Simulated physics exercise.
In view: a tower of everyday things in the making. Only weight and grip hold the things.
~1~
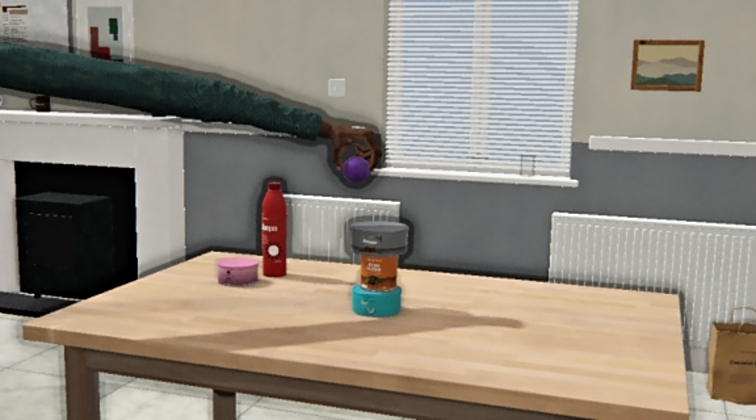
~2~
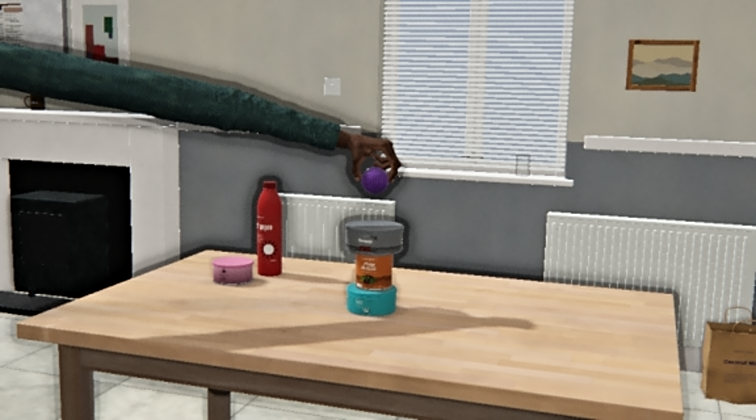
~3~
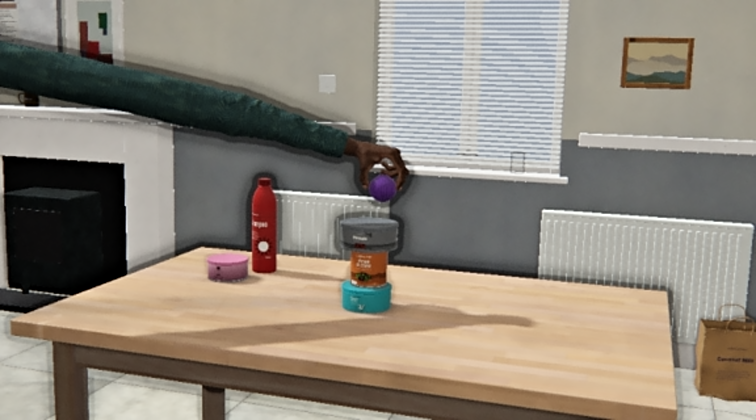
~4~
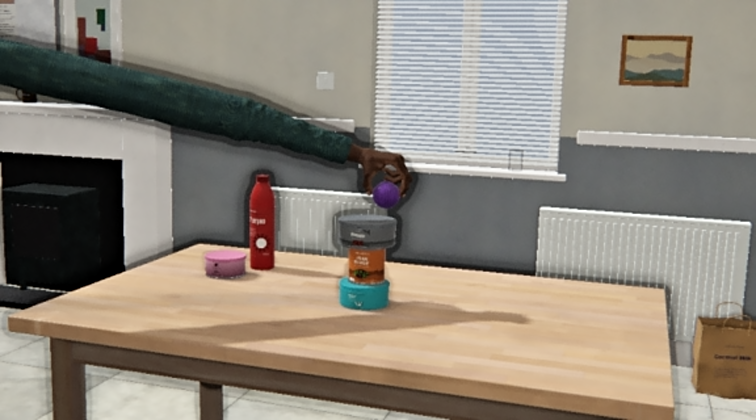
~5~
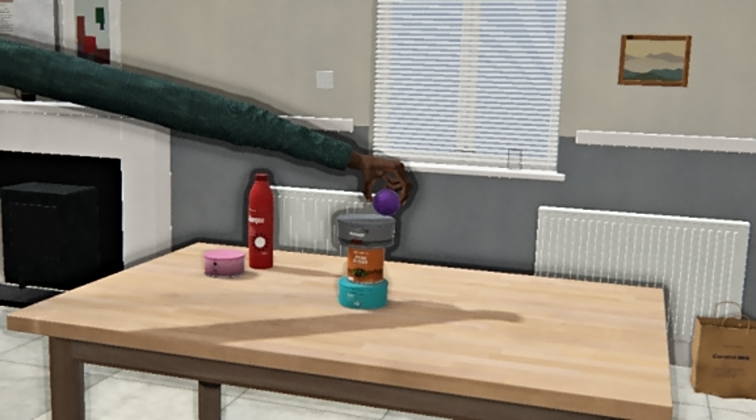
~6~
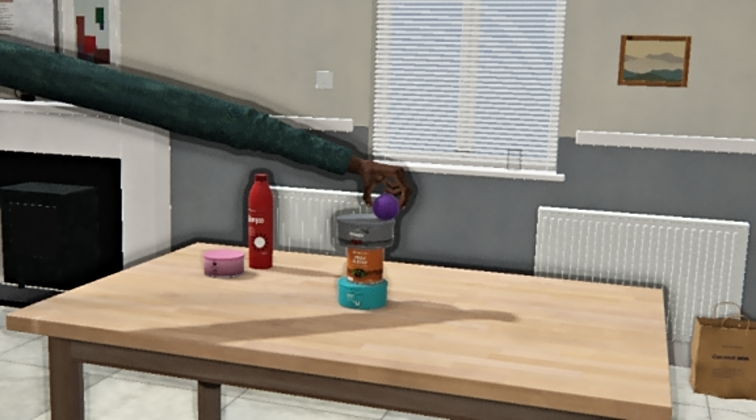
In a room with a fireplace and a blind-covered window, a stack of a turquoise tub, an orange pot and a grey tub stands on a wooden table beside a red bottle and a pink tub. A green-sleeved arm moves a purple onion rightward and down, then sets it on the grey tub, still holding it.
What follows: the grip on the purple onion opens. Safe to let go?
Outcome: The pile holds.
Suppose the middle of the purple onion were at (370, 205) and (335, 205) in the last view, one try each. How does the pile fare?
First, it holds; second, it gives way.
Then, 0.20 s on from there, no change.
Then, 0.70 s on from there, purple onion resting near (386, 207).
In the end, all 6 unmoved. At the end, from the last picture's camera, purple onion near (386, 207). The pile keeps its balance.
